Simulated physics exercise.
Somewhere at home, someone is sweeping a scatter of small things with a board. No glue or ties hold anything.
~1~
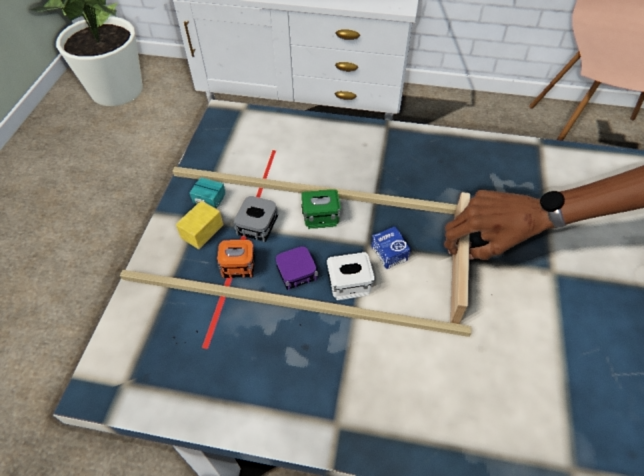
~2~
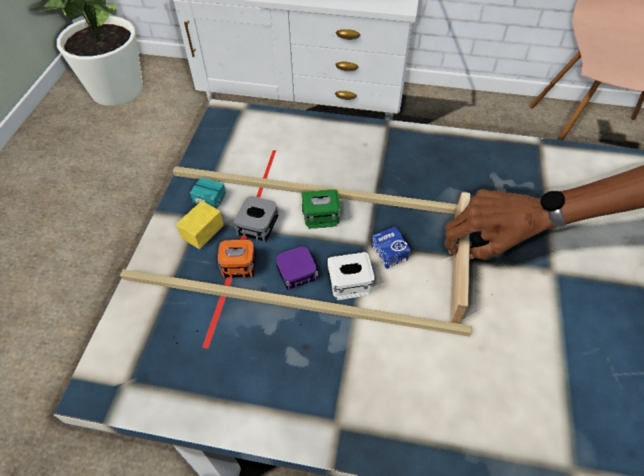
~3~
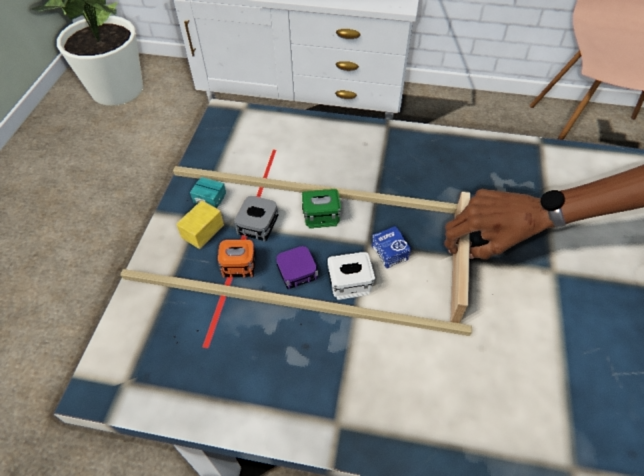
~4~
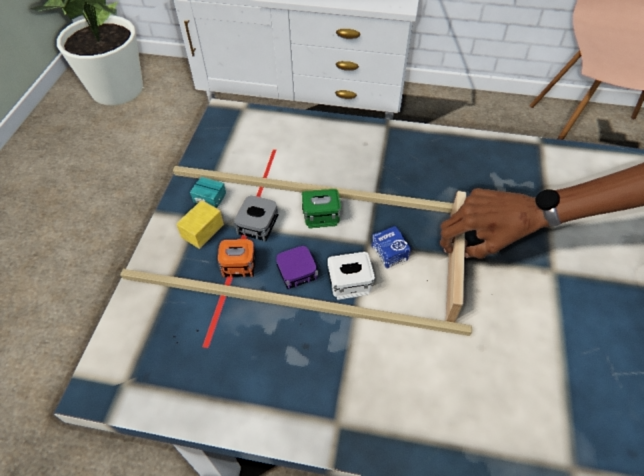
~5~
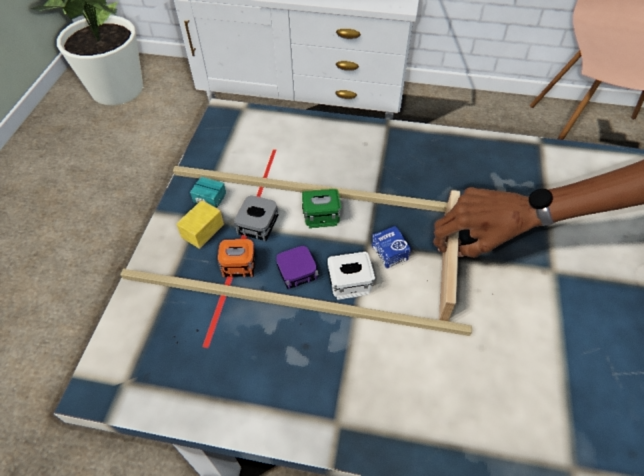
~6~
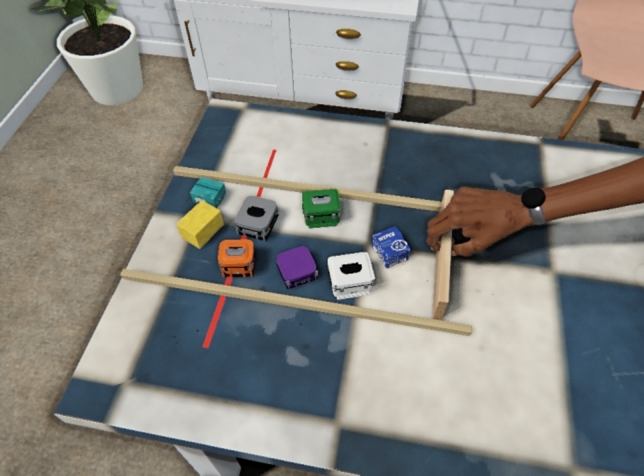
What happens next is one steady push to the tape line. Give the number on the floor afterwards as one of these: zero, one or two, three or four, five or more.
On the floor afterwards: Zero.
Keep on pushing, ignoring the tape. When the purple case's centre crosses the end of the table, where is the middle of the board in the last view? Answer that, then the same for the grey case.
Middle: Roughly (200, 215); roughly (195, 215).
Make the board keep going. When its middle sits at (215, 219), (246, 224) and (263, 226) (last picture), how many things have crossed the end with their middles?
2, 0 and 0.
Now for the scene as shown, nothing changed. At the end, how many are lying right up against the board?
Number: 3.
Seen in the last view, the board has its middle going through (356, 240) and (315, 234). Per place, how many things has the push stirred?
First 3, then 5.
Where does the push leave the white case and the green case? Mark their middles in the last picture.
White case: About (217, 249); green case: About (239, 192).
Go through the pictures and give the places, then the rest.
Turquoise box (208, 193); yellow block (200, 225); orange case (237, 259); board (460, 256); tape (245, 235), in the first frame.
Yellow block (201, 225); white case (350, 276), in the second frame.
Orange case (237, 259); grey case (257, 218), in the third frame.
Turquoise box (209, 193); blue box (391, 247), in the fourth frame.
Yellow block (201, 224); board (450, 253), in the fifth frame.
Turquoise box (209, 193); yellow block (201, 224); orange case (237, 258); board (443, 252); tape (245, 234), in the sixth frame.
A little later, none off yet; turquoise box at rest near (209, 193); yellow block at rest near (201, 224); orange case at rest near (237, 258).
Next, none off yet; turquoise box at rest near (209, 193); yellow block at rest near (201, 224); orange case shifted a little near (226, 256).
Later still, none off yet; turquoise box at rest near (209, 193); yellow block shifted a little near (190, 220); orange case shifted well along near (176, 248).
When it is over, the number that fall off is zero.
